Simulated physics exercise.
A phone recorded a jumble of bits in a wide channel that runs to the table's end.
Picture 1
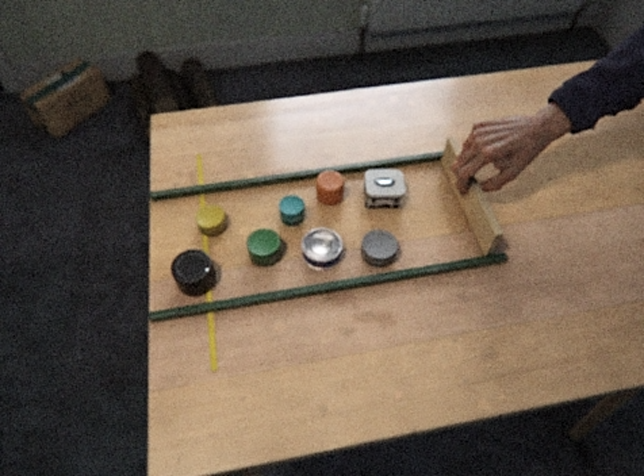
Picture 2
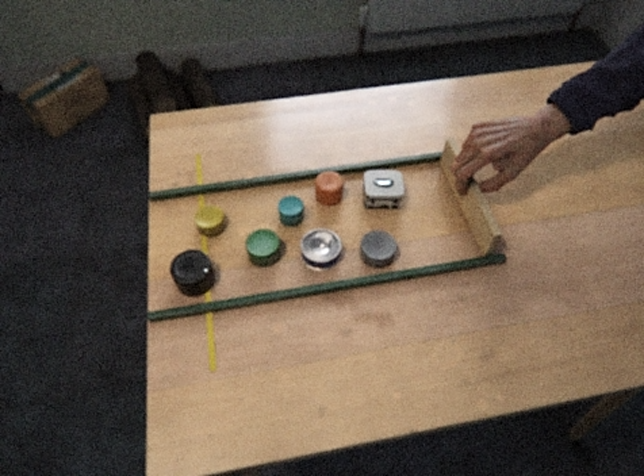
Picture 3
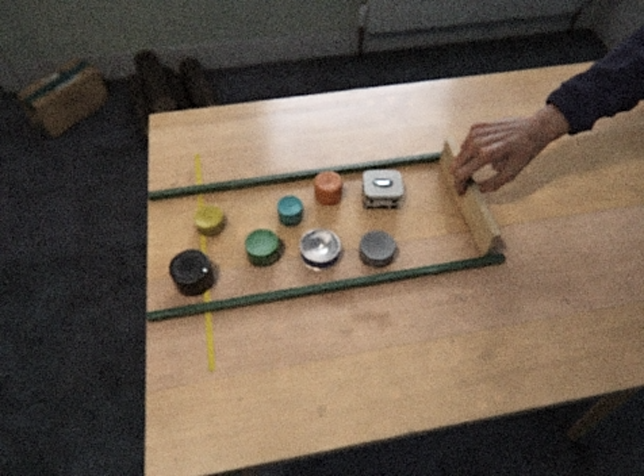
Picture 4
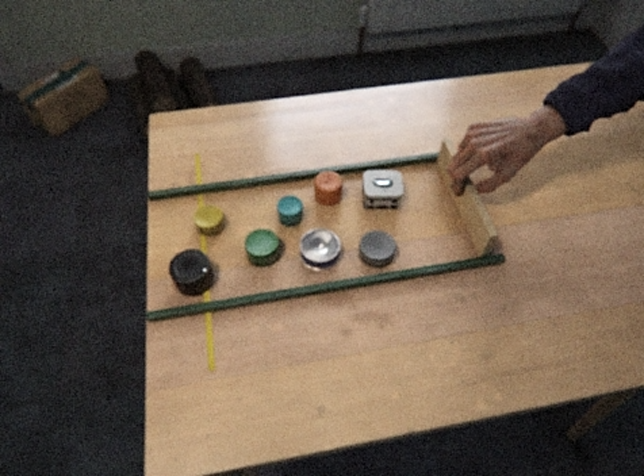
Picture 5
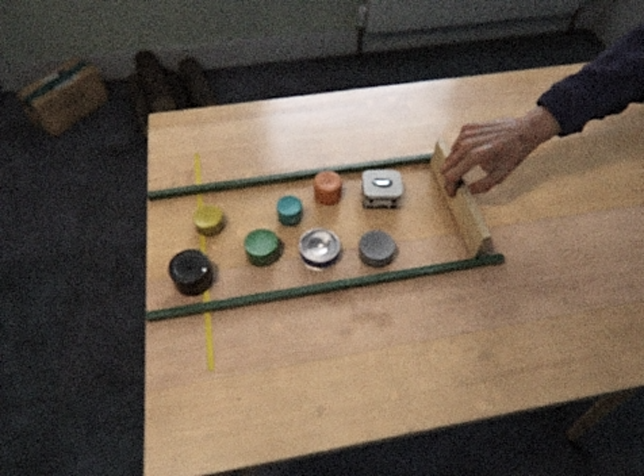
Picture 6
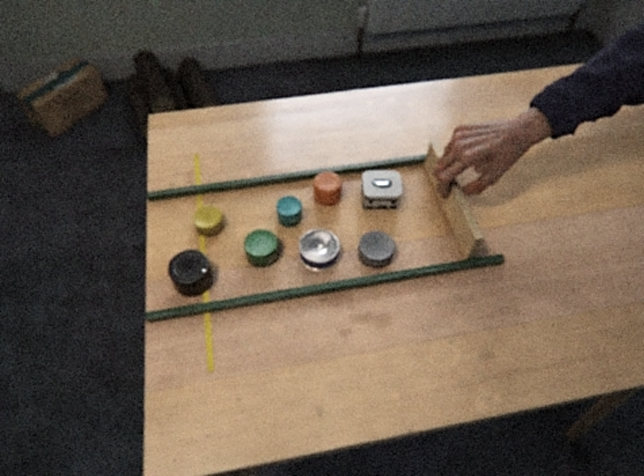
On a pale wooden table above a dark carpet, seen from above at an angle, two green strips form a wide channel running to the table's left end. Inside sit black, yellow, green, turquoise, orange, silver and grey round items and a pale tin, with yellow tape across the left part. The objects stay essentially still while a hand at right slides an upright wooden board slightly left.
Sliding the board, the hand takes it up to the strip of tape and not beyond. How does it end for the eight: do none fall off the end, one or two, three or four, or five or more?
It ends with one or two off the end.
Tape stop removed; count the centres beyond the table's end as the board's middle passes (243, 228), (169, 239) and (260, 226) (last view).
Respectively 0, 4 and 0.
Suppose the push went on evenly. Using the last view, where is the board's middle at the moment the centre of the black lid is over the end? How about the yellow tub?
With the black lid it sits around (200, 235), with the yellow tub around (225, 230).
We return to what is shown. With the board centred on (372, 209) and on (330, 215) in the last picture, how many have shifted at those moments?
The first count is 3, and then it's 6.
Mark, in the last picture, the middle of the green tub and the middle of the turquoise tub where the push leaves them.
One ends up near (146, 251) and the other near (147, 227).
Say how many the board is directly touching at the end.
The count in contact is 3.
Soon after, none off yet; black lid at rest near (191, 273); yellow tub at rest near (209, 221); green tub at rest near (262, 248).
After that, none off yet; black lid at rest near (191, 273); yellow tub at rest near (209, 221); green tub displaced about its own width near (231, 246).
And then, none off yet; black lid at rest near (187, 277); yellow tub displaced well along near (161, 219); green tub displaced well along near (184, 247).
In the end, the number that fall off is one or two; gone, yellow tub.
